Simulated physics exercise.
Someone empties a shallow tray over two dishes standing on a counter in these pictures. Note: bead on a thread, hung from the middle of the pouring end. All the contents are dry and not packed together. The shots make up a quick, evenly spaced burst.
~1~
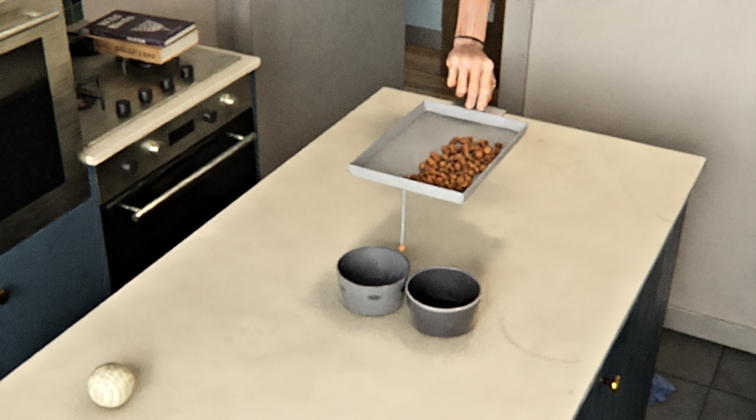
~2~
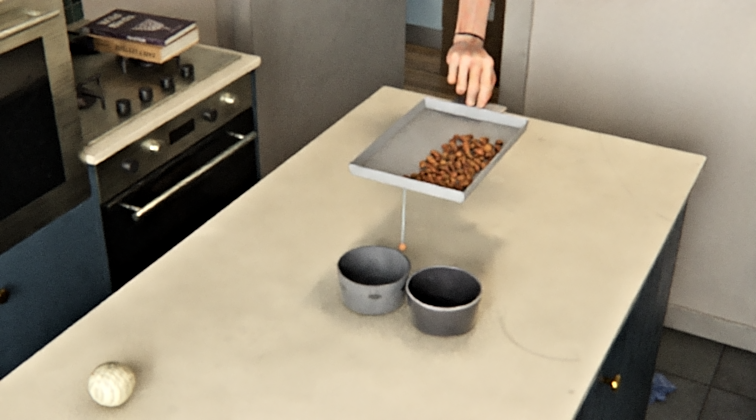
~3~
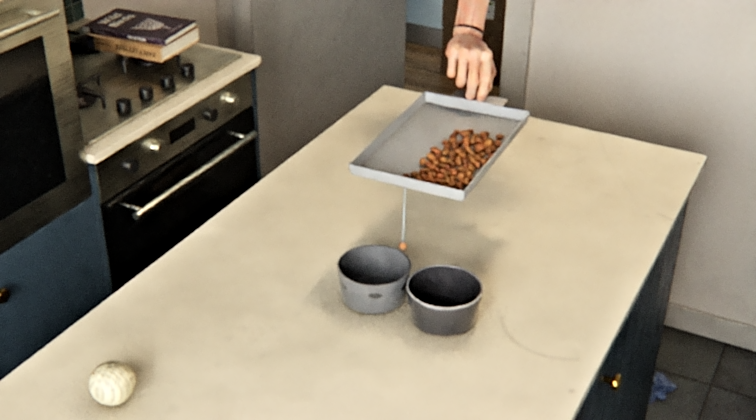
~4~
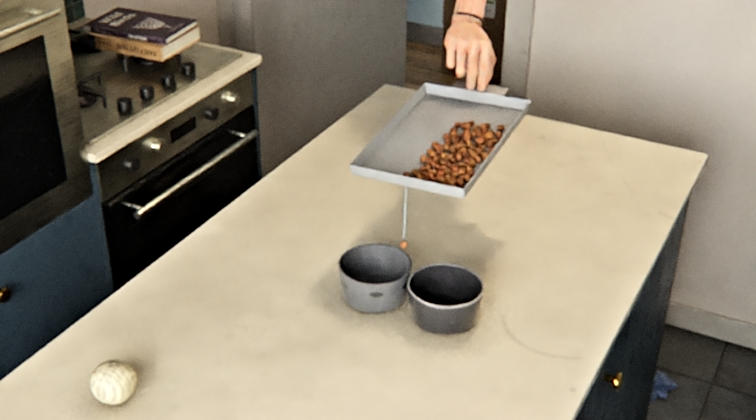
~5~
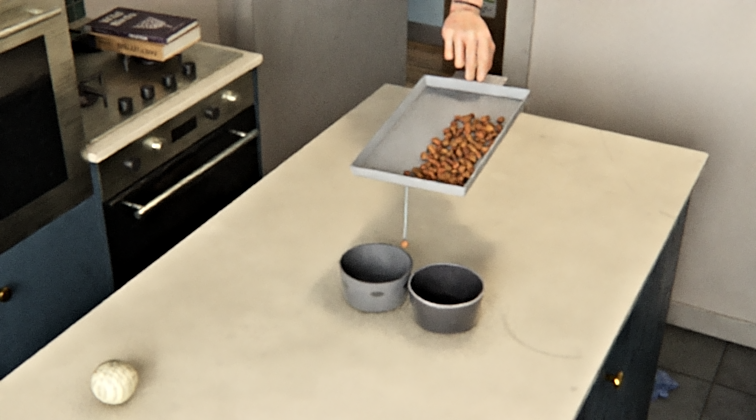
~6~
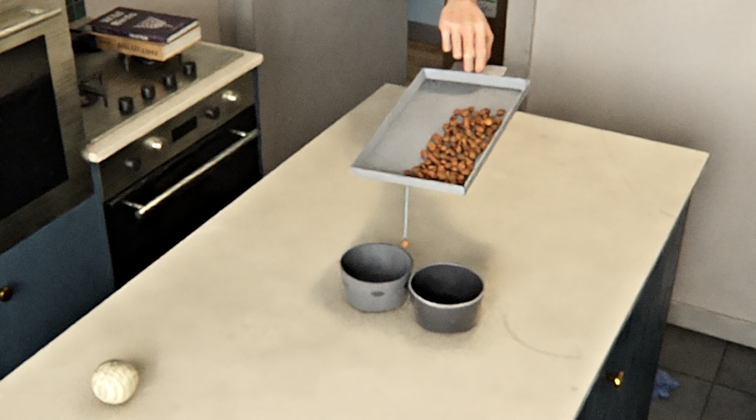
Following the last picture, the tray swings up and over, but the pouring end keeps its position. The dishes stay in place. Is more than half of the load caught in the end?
I'd say the dishes catch most of it, honestly.
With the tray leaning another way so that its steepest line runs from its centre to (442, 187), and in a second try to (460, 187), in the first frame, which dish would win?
At the first place the right one, at the second the right-hand dish.
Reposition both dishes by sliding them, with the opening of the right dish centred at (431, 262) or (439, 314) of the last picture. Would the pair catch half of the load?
Result - try one, past the halfway mark; try two, below the halfway mark.
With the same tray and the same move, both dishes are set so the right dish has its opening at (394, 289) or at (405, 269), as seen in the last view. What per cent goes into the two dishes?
About 20 and 90 per cent.
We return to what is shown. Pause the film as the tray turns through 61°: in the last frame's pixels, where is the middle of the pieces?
Somewhere around pixel (399, 169) in the last picture.
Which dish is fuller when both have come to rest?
The one to the left.
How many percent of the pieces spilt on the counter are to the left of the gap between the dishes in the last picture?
Close to 100 per cent.
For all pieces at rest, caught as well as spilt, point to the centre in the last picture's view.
Centre at rest: Close to (366, 286).
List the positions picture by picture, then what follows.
In the first picture, corners of the pouring end at (351, 164) and (462, 193), level; middle of the load at (458, 165), bits of dog kibble; left dish at (356, 297); right dish at (428, 320); bead on its thread at (402, 248).
In the second picture, corners of the pouring end at (351, 163) and (463, 192), level; middle of the load at (459, 163).
In the third picture, corners of the pouring end at (351, 164) and (463, 190), tipped barely, lowest at the left corner; middle of the load at (459, 159).
In the fourth picture, corners of the pouring end at (352, 164) and (463, 188), tipped a little, lowest at the left corner; middle of the load at (460, 154).
In the fifth picture, corners of the pouring end at (352, 165) and (463, 186), tipped a little, lowest at the left corner; middle of the load at (460, 150).
In the sixth picture, corners of the pouring end at (352, 166) and (463, 185), tipped clearly, lowest at the left corner; middle of the load at (460, 146); left dish at (359, 294); right dish at (431, 316).
Soon after the last picture, tray tipped steeply; nearly all on the tray; a stray few in the air.
A little later, tray tipped past a quarter turn; about half on the tray; a stray few in the right dish; about a third in the left dish; a small part outside both; about a quarter in the air.
Later still, tray tipped past a quarter turn; a stray few in the right dish; about two thirds in the left dish; about a quarter outside both.
At rest, tray tipped past a quarter turn; a stray few in the right dish; about two thirds in the left dish; about a quarter outside both.
